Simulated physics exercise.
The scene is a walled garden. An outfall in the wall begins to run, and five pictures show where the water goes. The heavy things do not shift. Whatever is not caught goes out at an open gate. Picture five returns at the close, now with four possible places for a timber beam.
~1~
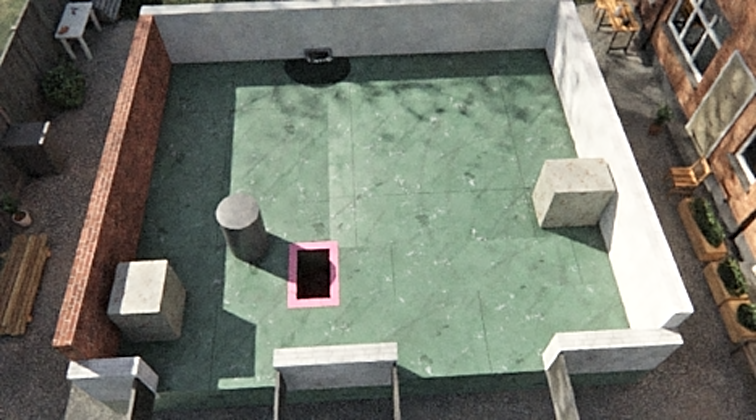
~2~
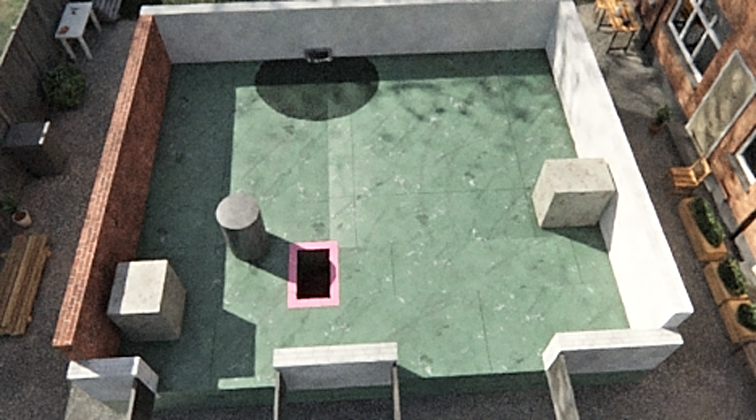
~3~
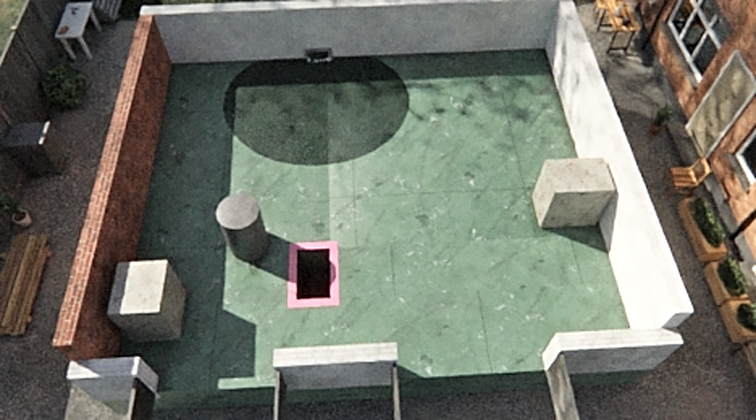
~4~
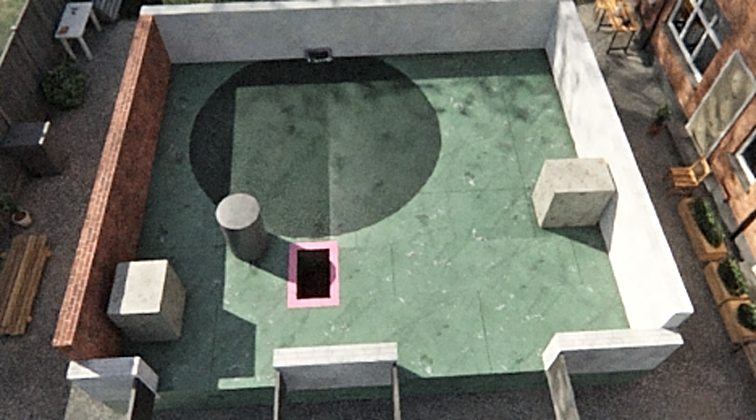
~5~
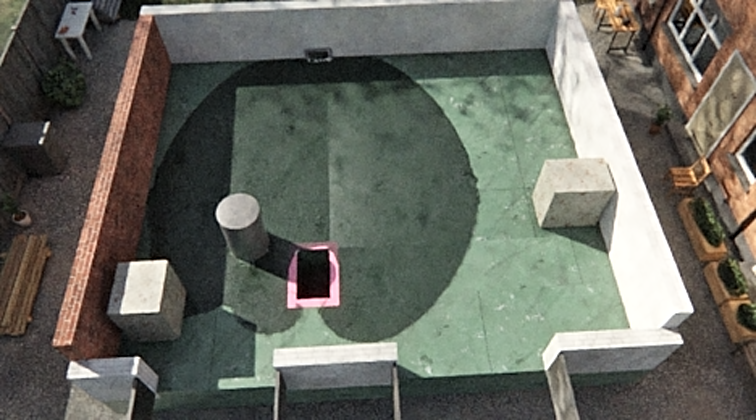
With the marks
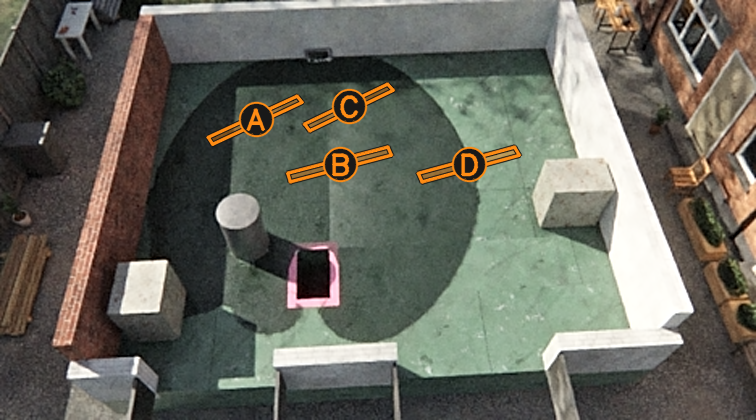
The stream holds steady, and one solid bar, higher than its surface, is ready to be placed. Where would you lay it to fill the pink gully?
D is best.
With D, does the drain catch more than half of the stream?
No, it does not.
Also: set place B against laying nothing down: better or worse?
It is worse.
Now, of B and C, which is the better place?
C it is.
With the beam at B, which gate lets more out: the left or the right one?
The left one.
On the marked copy, A from (210, 140) to (299, 99); B from (289, 177) to (389, 151); C from (307, 127) to (390, 87); D from (420, 177) to (516, 151).
If A is chosen, about 20 % of the stream goes into the pink gully, about 78 % out by the gates.
If B is chosen, about 12 % of the stream goes into the pink gully, about 87 % out by the gates.
If C is chosen, about 18 % of the stream goes into the pink gully, about 79 % out by the gates.
If D is chosen, about 30 % of the stream goes into the pink gully, about 68 % out by the gates.
